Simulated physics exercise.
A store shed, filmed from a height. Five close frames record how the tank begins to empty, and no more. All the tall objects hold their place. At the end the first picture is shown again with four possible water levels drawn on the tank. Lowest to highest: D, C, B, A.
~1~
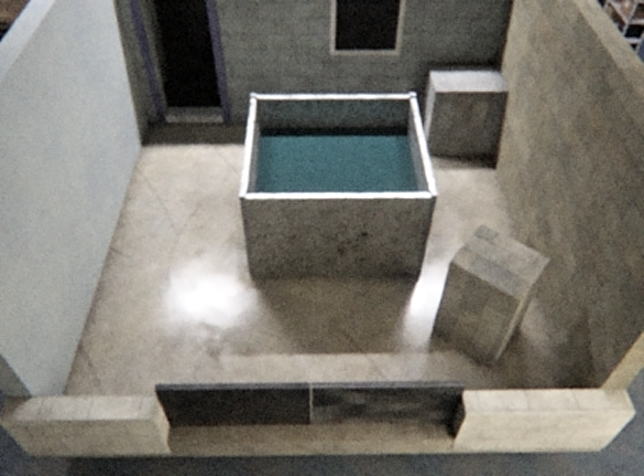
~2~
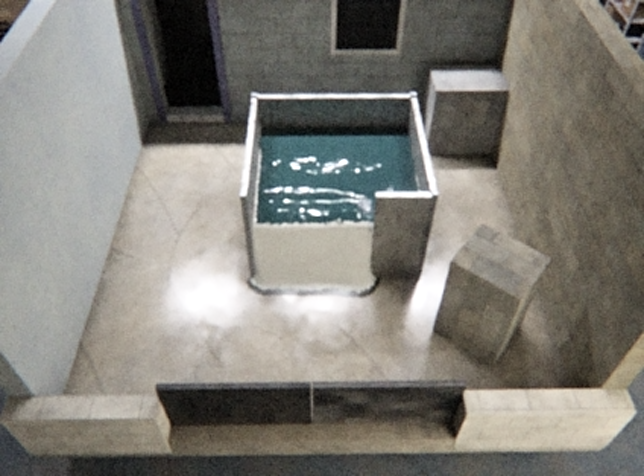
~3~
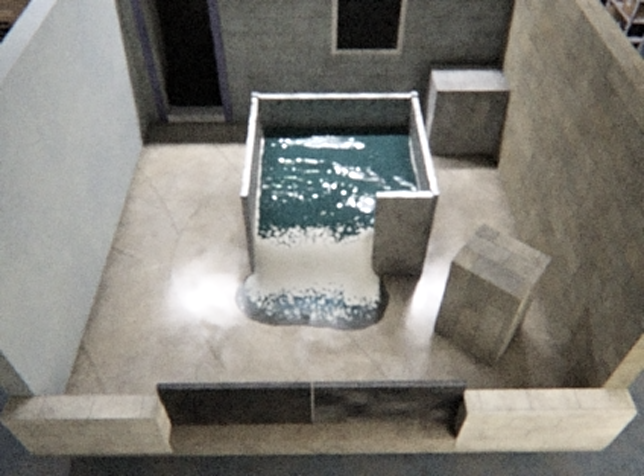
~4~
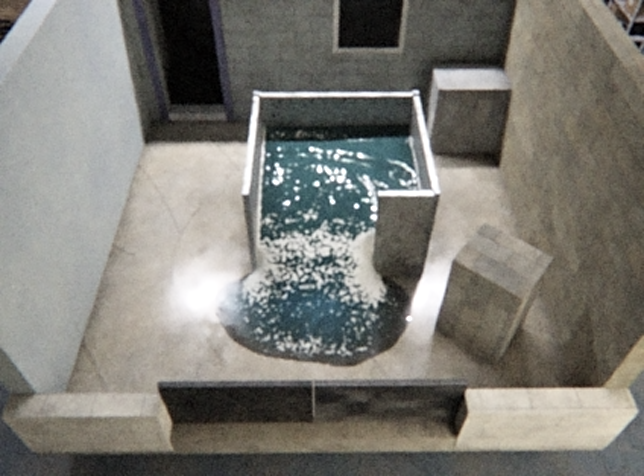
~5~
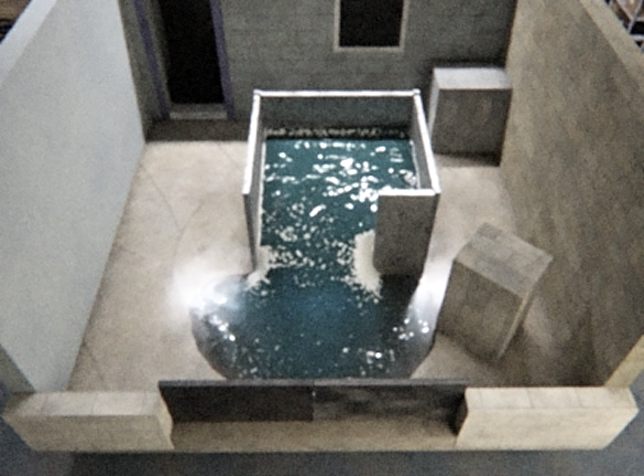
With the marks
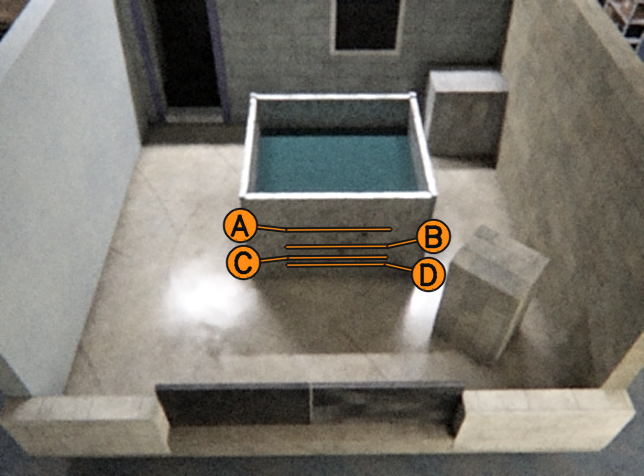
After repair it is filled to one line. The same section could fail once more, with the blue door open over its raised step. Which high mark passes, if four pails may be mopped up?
B.
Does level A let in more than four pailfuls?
Yes, it does.
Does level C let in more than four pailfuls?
No, that is safe.
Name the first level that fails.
It is A.
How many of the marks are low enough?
Three of them.
On the marked copy, A at (337, 229); B at (337, 246); C at (336, 257); D at (336, 264); from the bottom up D, C, B, A.
If A is chosen, about 11 bucketfuls get in.
If B is chosen, a splash gets over, under a bucket.
If C is chosen, nothing gets over.
If D is chosen, nothing gets over.
